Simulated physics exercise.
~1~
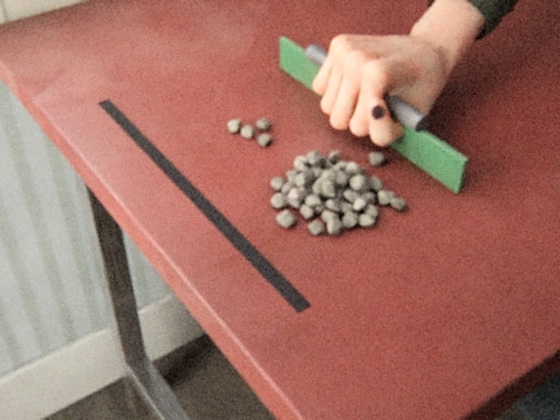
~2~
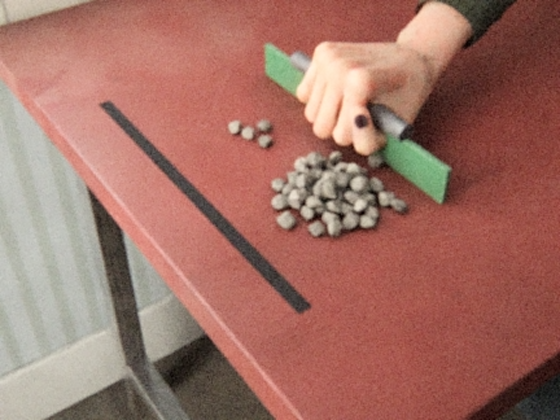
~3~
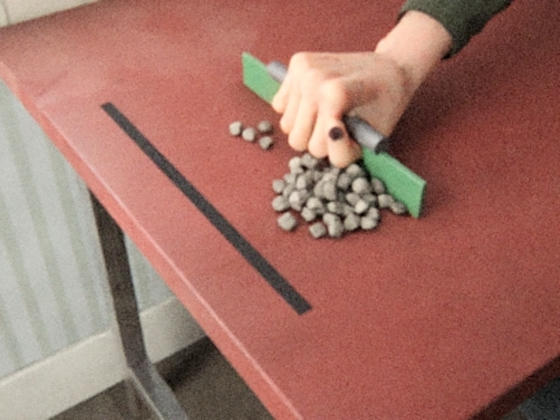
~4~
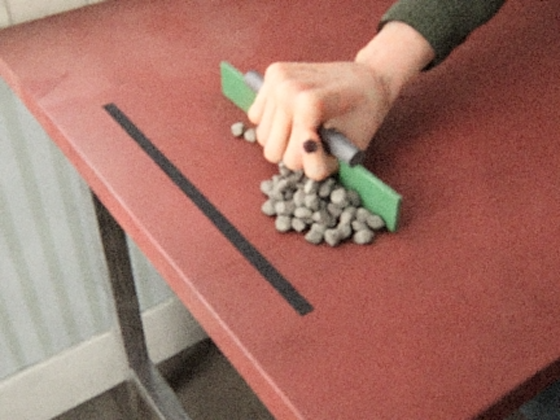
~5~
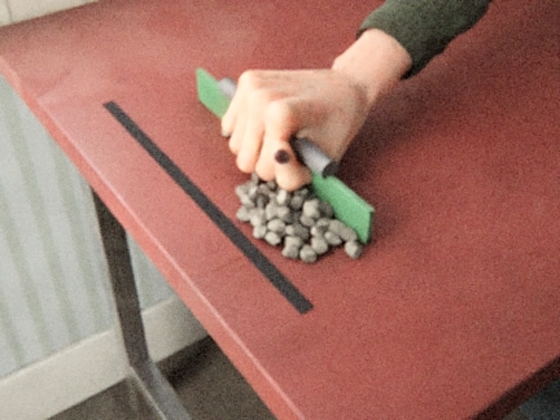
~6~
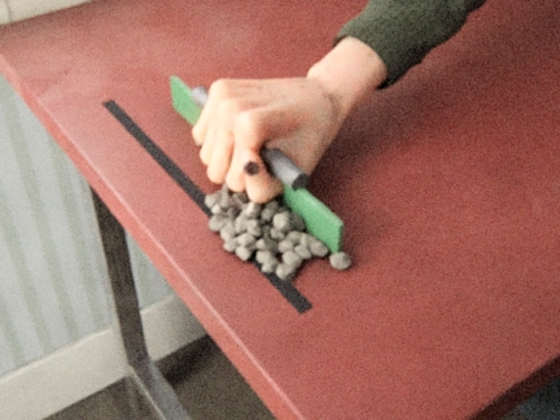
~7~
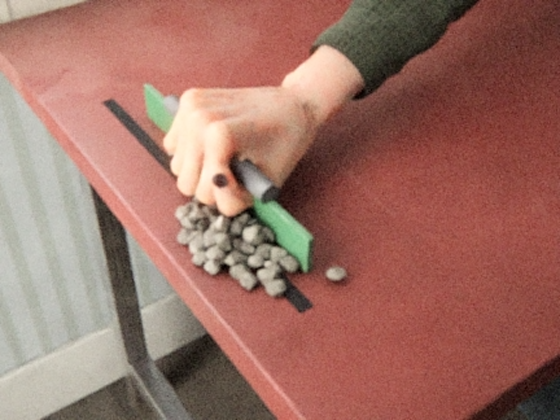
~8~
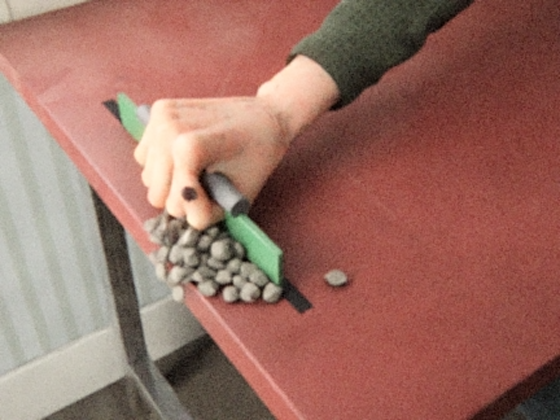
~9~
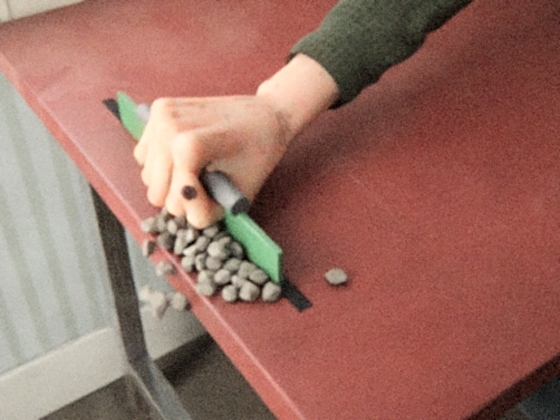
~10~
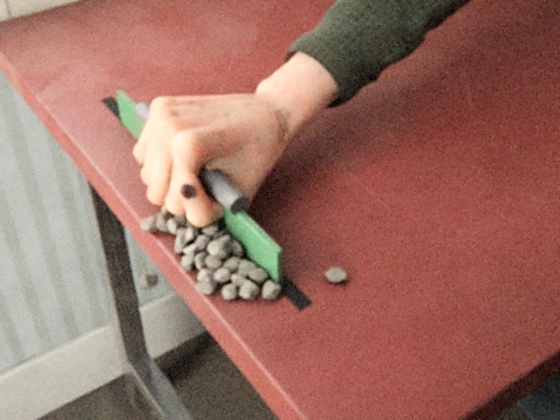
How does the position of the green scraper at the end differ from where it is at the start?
At the start the scraper is towards the upper right, beyond the grey pieces and well away from the black tape. At the end it is further left and lower, resting at the tape near the table's left edge.
